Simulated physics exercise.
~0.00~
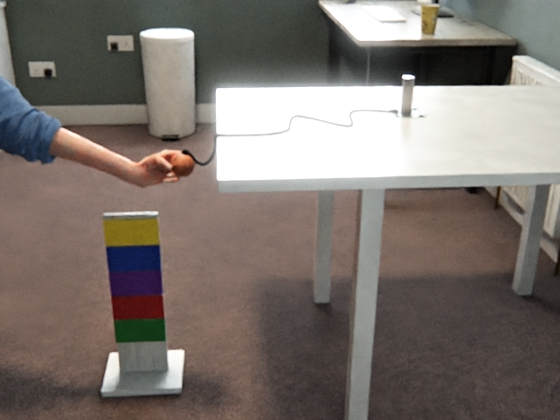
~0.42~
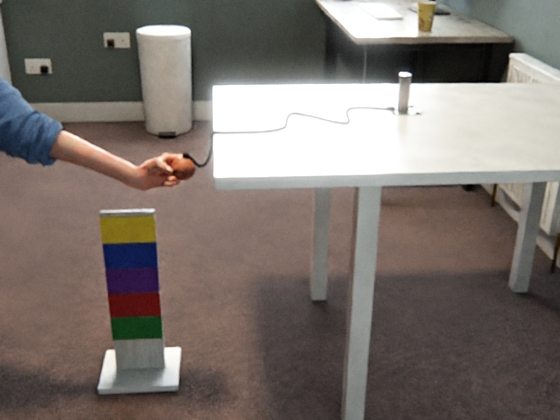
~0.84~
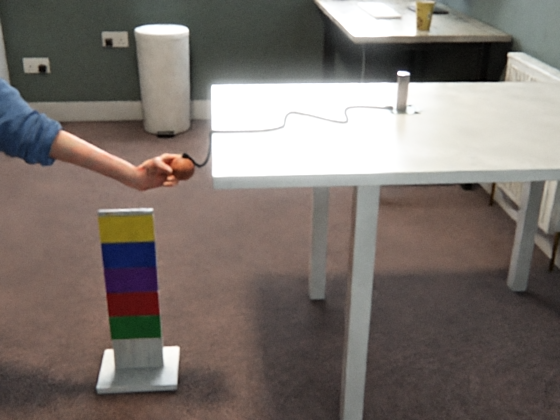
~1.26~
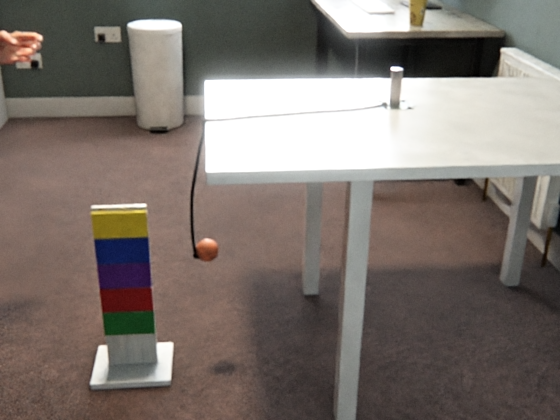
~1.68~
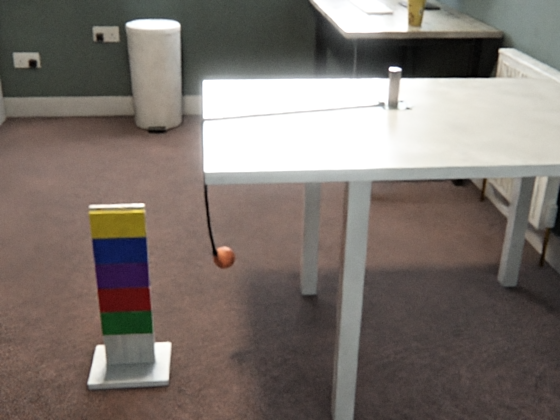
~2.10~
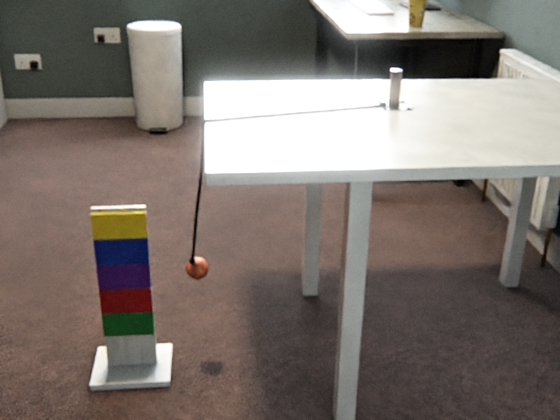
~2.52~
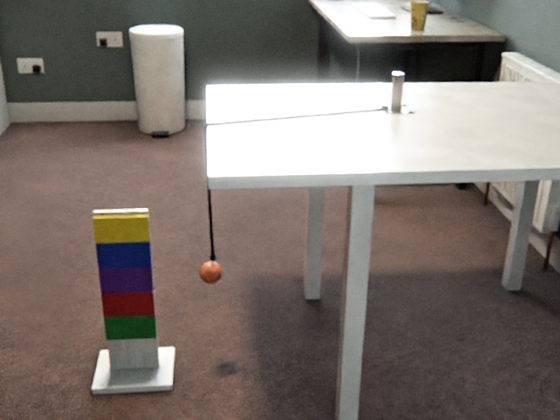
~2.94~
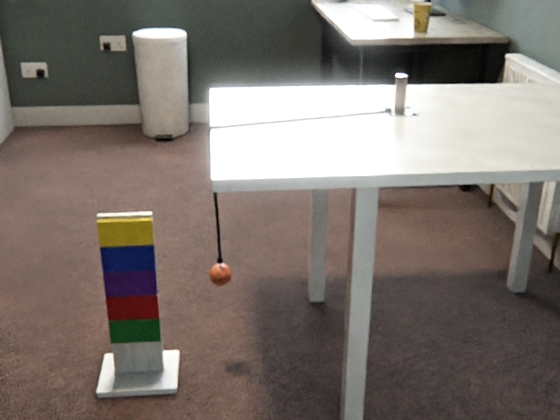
A hand releases an orange ball, which drops, swings and hangs beside the purple band.
